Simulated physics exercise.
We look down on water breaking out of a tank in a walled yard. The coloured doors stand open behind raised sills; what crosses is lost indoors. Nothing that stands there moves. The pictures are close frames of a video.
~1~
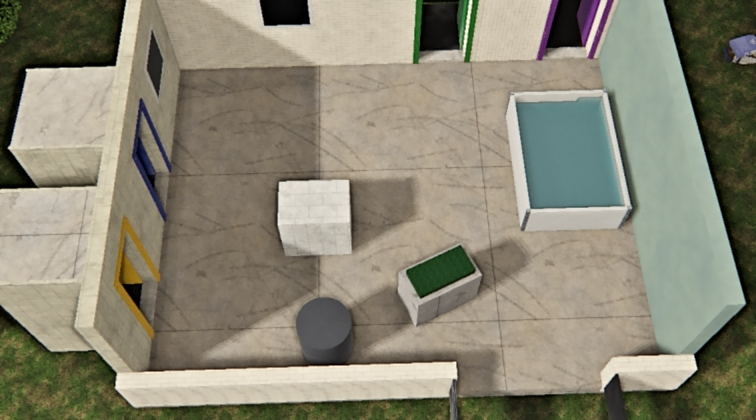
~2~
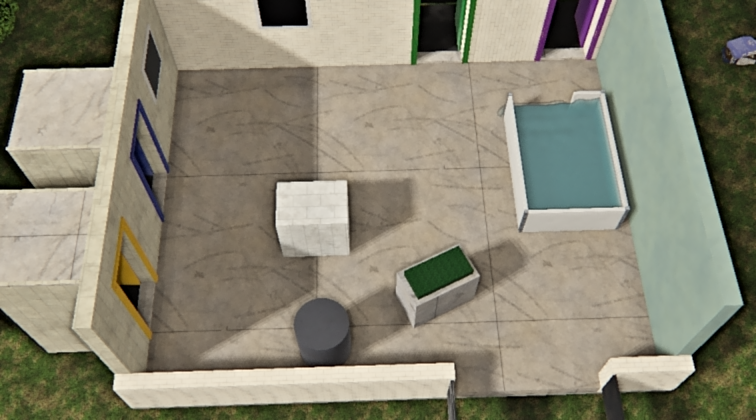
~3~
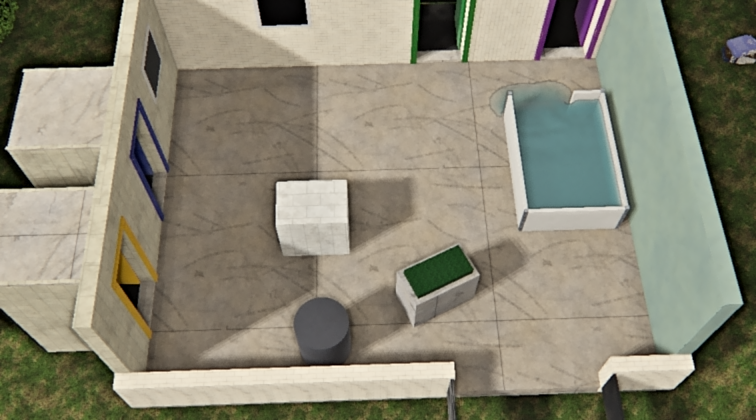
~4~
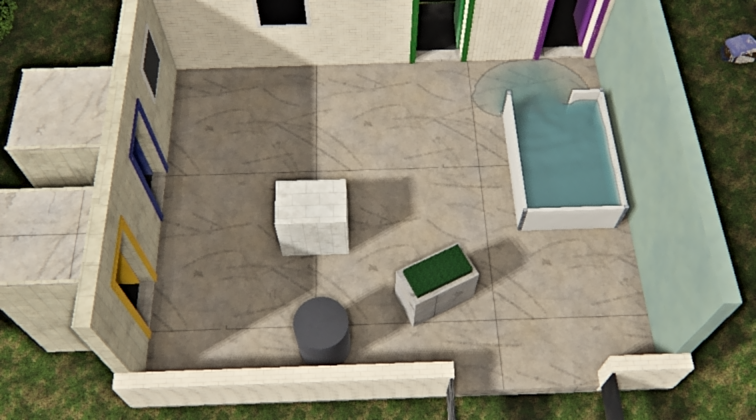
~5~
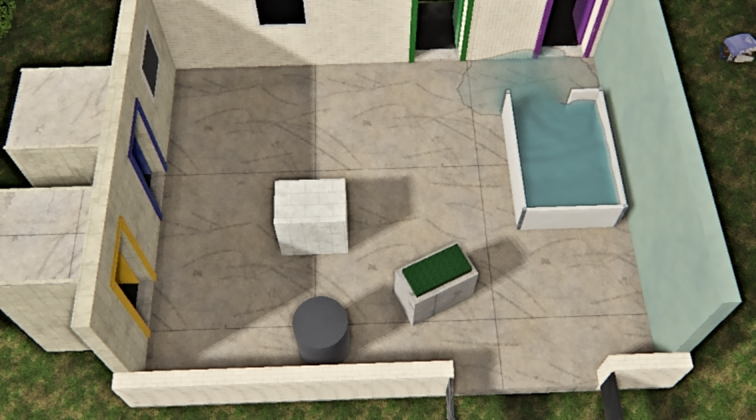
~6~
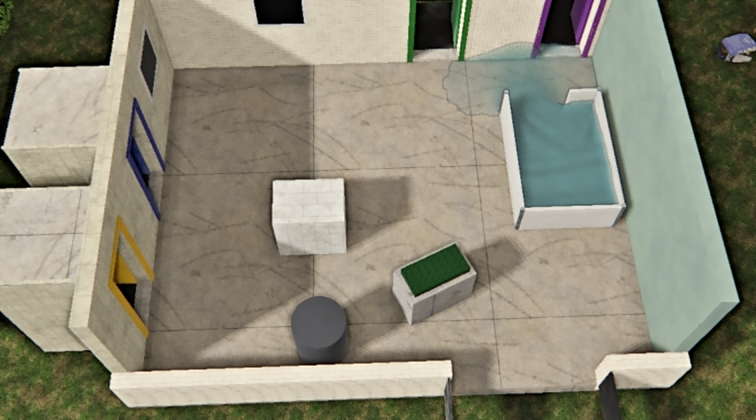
In the video, seen from above, a white-walled tank of water in a walled yard opens on its far side, and water pours through the gap, spreading in a thin sheet across the paving toward the left.
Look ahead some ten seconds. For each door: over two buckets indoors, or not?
In the end: The blue door lets in a lot; the yellow door admits no more than that; the green door lets in a lot; the purple door lets in a lot.
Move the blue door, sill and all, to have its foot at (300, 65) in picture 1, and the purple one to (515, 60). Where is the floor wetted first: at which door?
First comes the door marked purple.
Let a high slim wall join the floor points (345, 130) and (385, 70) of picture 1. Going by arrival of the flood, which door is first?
It is the purple one.
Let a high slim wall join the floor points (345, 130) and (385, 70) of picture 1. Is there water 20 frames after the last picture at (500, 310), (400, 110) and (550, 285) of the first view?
In turn: Not flooded, under water, clear.
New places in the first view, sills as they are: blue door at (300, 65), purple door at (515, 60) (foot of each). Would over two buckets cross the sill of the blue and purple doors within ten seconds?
My reading: The blue door takes less; the purple door passes that mark.
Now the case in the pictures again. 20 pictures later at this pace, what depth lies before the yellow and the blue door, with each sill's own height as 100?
About 0 and 0 per cent.
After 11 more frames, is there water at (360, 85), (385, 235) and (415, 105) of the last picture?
In that order: Flooded, not flooded, awash.
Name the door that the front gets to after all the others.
Last comes the yellow one.
A moment on, water covers 10 % of the floor; the blue door not reached, the yellow door not reached, the green door wet at the sill, nothing in, the purple door over two buckets in.
Next, water covers 15 % of the floor; the blue door not reached, the yellow door not reached, the green door under two buckets in, the purple door far over two buckets in.
Then, water covers 40 % of the floor; the blue door not reached, the yellow door not reached, the green door over two buckets in, the purple door far over two buckets in.
Later, water covers 55 % of the floor; the blue door under two buckets in, the yellow door wet at the sill, nothing in, the green door over two buckets in, the purple door far over two buckets in.
In the end, water covers 75 % of the floor; the blue door over two buckets in, the yellow door wet at the sill, nothing in, the green door over two buckets in, the purple door far over two buckets in.
